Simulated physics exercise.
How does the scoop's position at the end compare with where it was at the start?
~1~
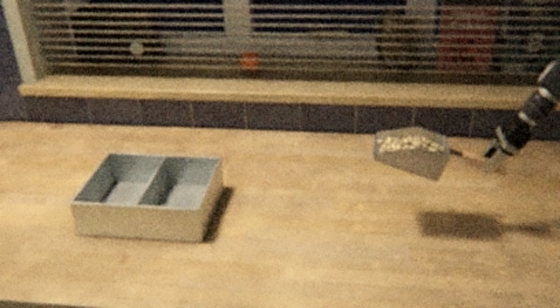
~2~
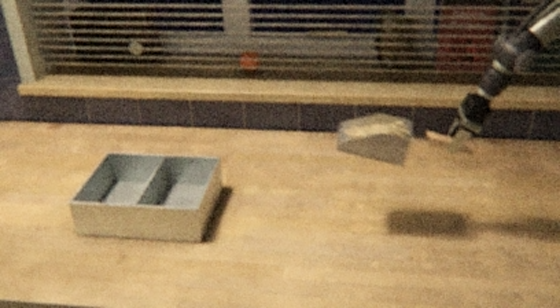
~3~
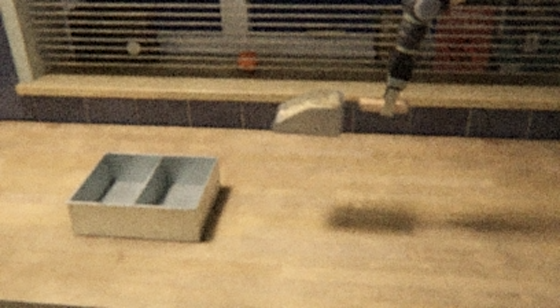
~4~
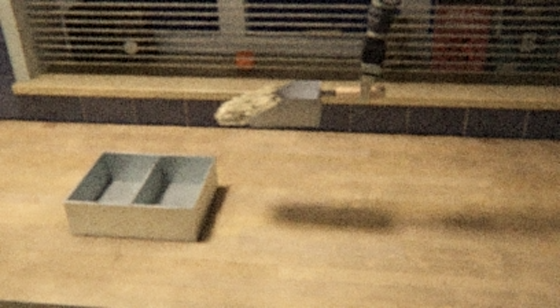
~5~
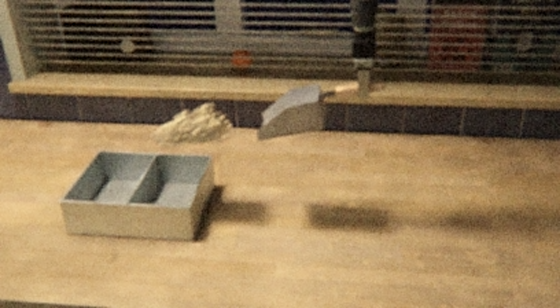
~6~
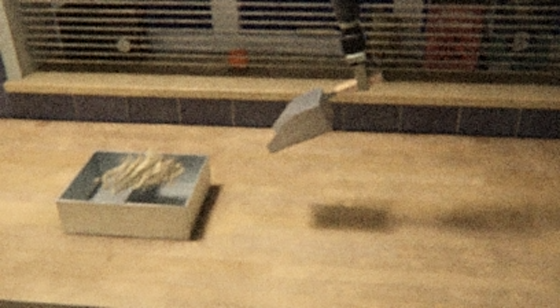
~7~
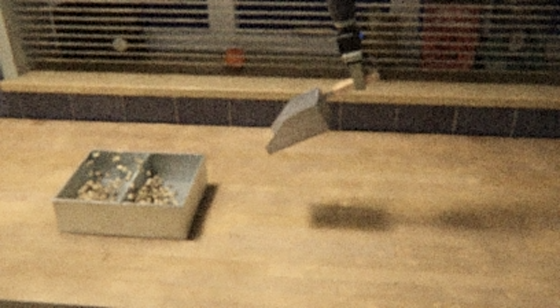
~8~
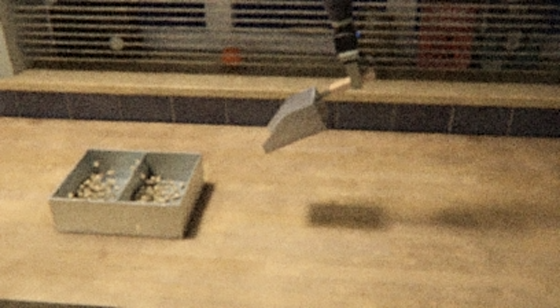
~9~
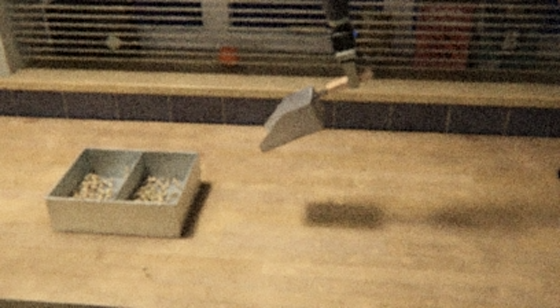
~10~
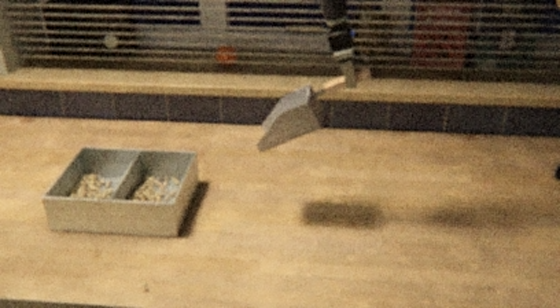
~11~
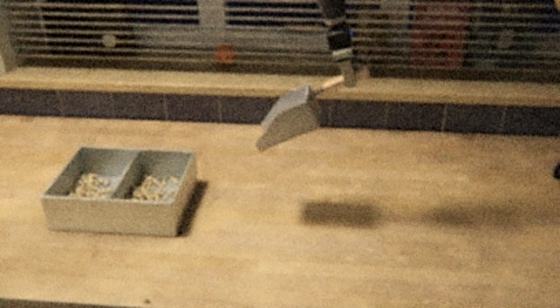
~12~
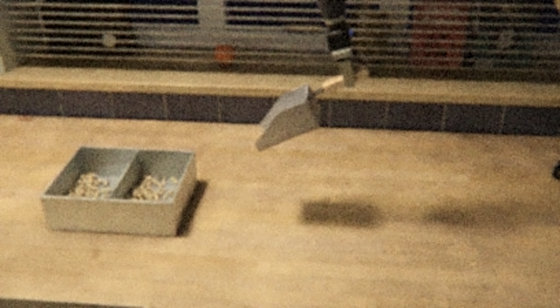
At the end the scoop is farther left and somewhat higher than at the start, hanging nearer to the divided box.
Scoop in a robot arm swinging left and tipping, flinging pale beans into both parts of a divided box, then holding still.
